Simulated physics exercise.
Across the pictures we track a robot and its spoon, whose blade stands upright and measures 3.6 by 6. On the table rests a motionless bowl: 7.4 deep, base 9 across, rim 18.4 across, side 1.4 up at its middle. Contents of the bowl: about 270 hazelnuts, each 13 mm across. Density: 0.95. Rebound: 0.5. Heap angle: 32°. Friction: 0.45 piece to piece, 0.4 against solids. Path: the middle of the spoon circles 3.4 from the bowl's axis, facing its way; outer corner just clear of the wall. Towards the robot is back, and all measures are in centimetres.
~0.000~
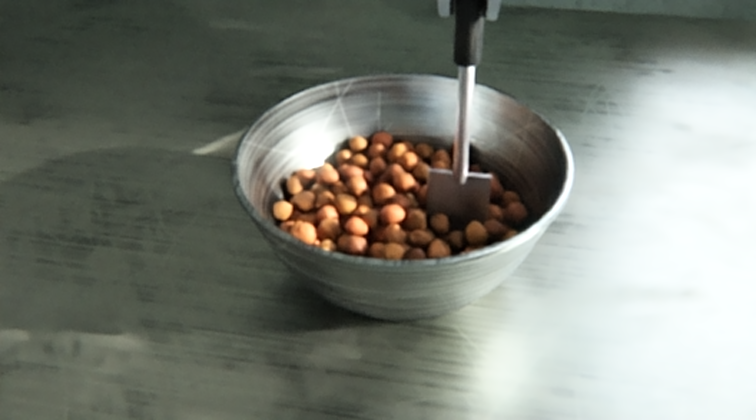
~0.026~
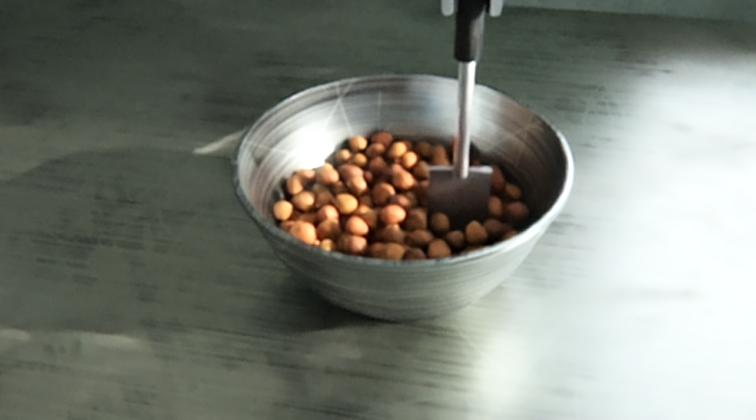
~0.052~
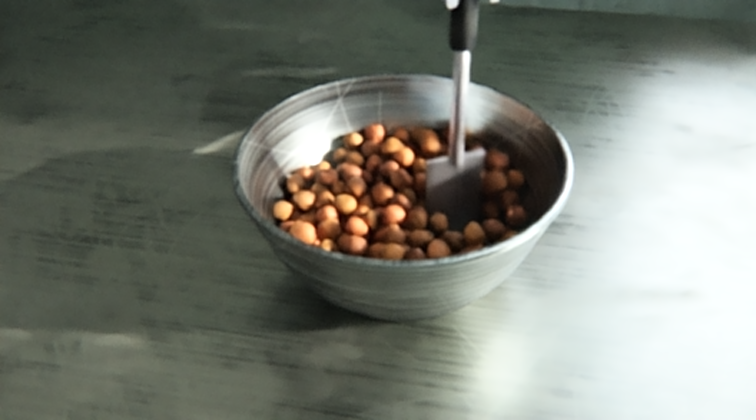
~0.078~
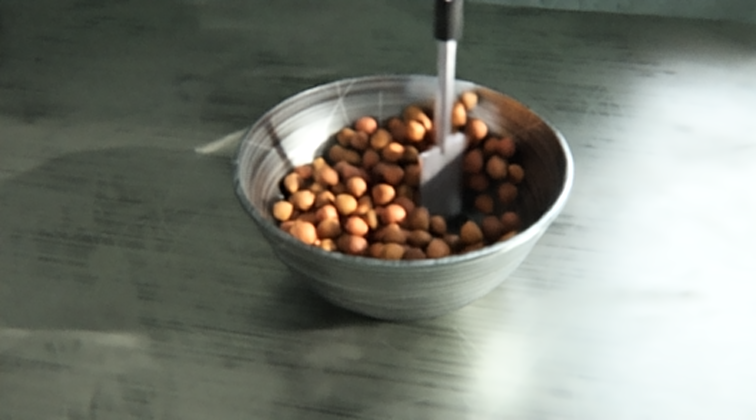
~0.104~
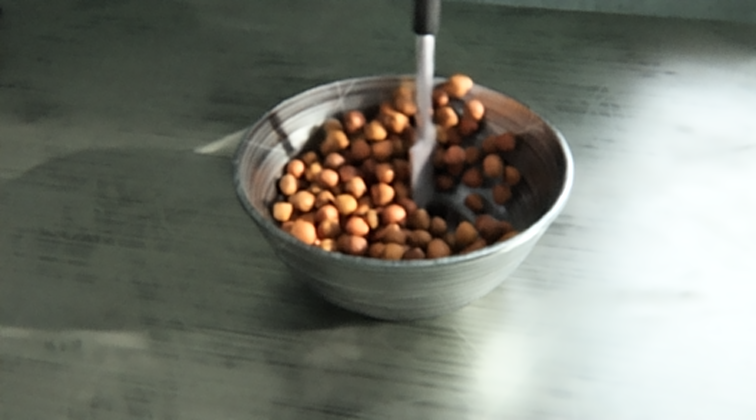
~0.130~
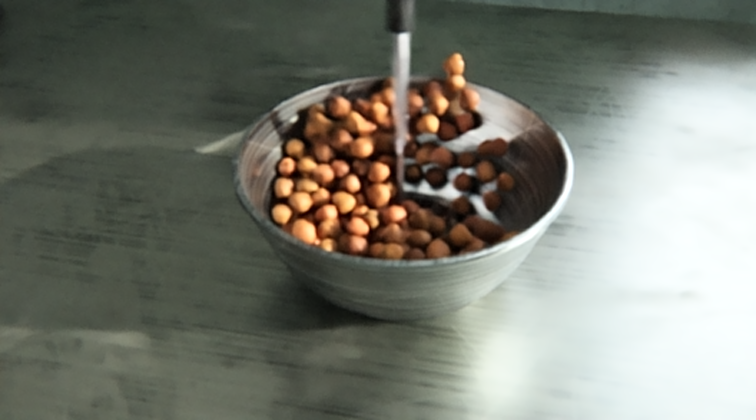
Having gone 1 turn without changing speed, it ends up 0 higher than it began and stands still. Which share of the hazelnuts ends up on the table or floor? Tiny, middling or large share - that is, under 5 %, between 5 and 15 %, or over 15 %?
The share is middling, between 5 and 15 %.
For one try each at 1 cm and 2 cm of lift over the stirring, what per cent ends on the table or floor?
Close to 5 percent and close to 5 percent.
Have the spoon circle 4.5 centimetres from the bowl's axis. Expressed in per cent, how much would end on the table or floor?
Then about 20 per cent.
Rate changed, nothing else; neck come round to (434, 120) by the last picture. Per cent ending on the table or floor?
It comes to around 0 percent.
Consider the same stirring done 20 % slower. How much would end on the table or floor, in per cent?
In that case, close to 0 in a hundred.
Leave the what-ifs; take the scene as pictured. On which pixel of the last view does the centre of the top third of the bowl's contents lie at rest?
The centre is near pixel (461, 192).
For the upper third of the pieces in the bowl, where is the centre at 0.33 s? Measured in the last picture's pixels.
Top-third centre at approx. (431, 244).
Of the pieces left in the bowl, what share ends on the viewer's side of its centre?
I'd put it at roughly 45 per cent.
By 0.23 s, 198° round, highest piece 12 above the table; 265 in the bowl, 5 in flight or on the tool.
By 0.33 s, 294° round, highest piece 10 above the table; 251 in the bowl, 3 on the table or floor, 16 in flight or on the tool.
By 0.58 s, 0° round, highest piece 6 above the table; 244 in the bowl, 26 on the table or floor.
By 1.28 s, 0° round, highest piece 6 above the table; 244 in the bowl, 26 on the table or floor.
Final count, 244 in the bowl, 26 on the table or floor. That is 10 % on the table or floor.
